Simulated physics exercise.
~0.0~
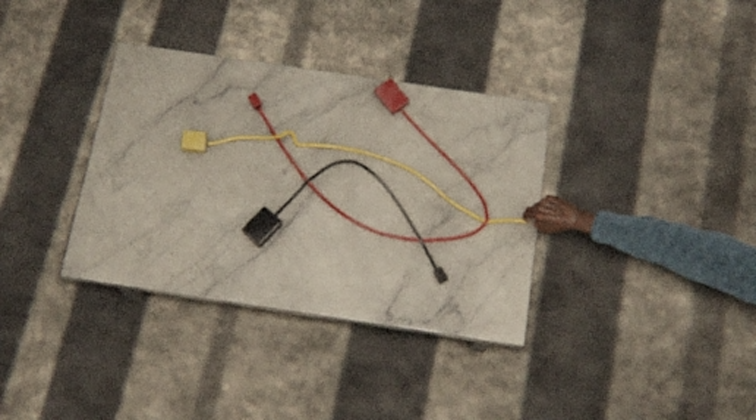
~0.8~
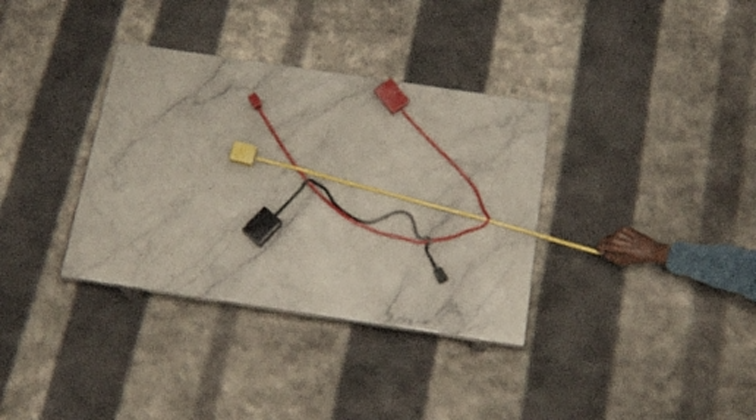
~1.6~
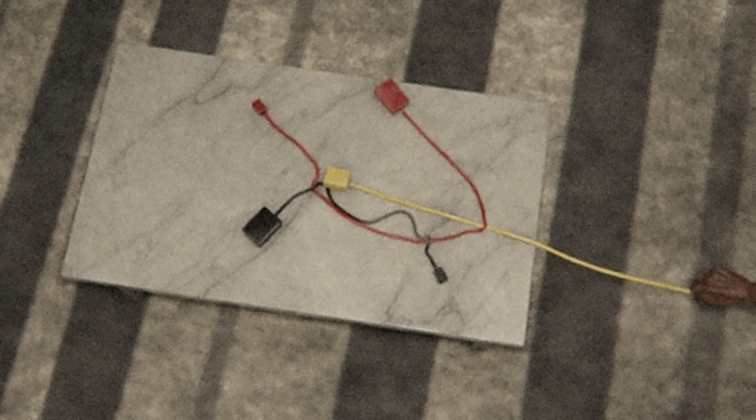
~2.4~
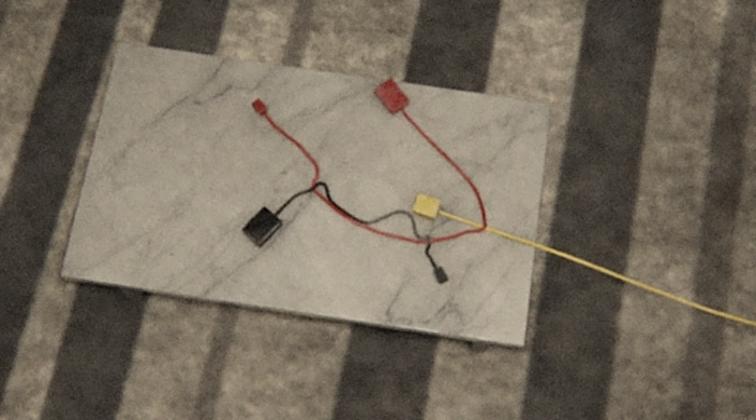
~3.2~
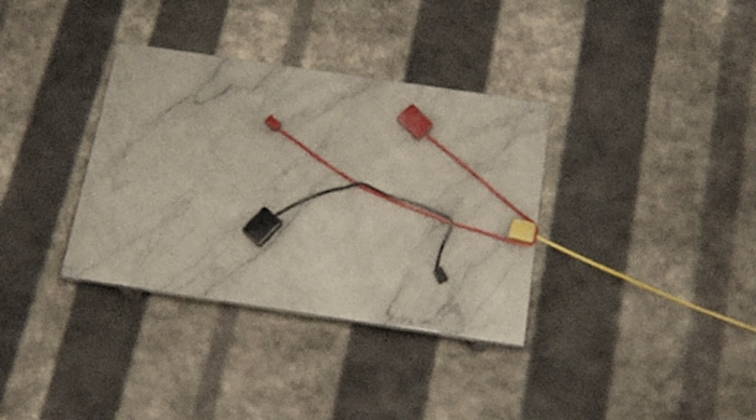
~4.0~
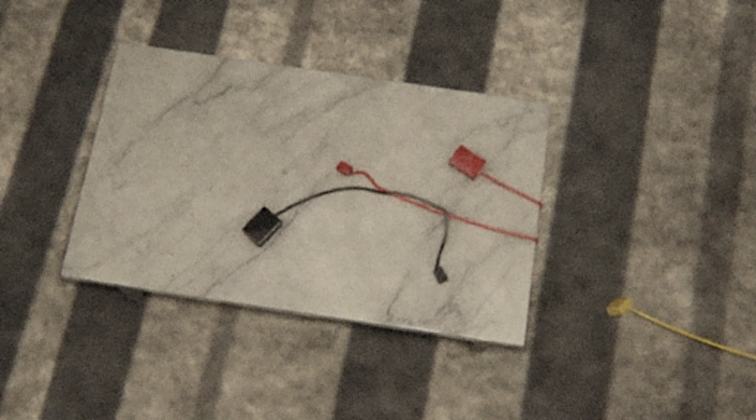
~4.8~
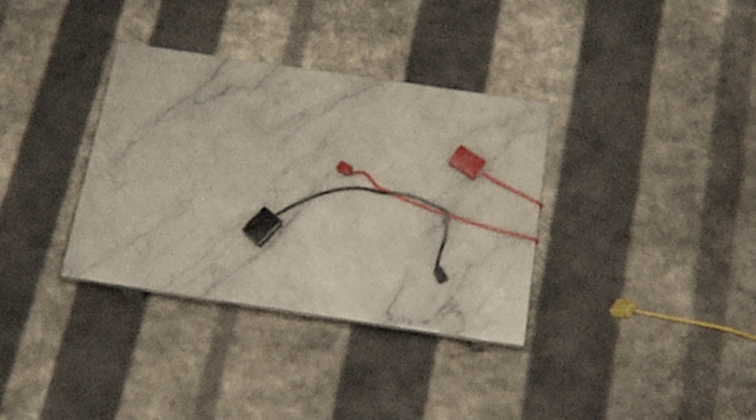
A yellow lead with a block charger lies across a red lead and a black one on a pale marble slab, seen from above over a striped carpet. A hand in a blue sleeve at the right pulls the yellow lead out over the right edge, slanting slightly toward the near side. Its charger slides across the slab, then catches the red lead near the edge and drags it rightward. The yellow charger drops off onto the carpet, while the red lead stays on the slab, shifted right with its loop at the edge, and the black charger remains in place.
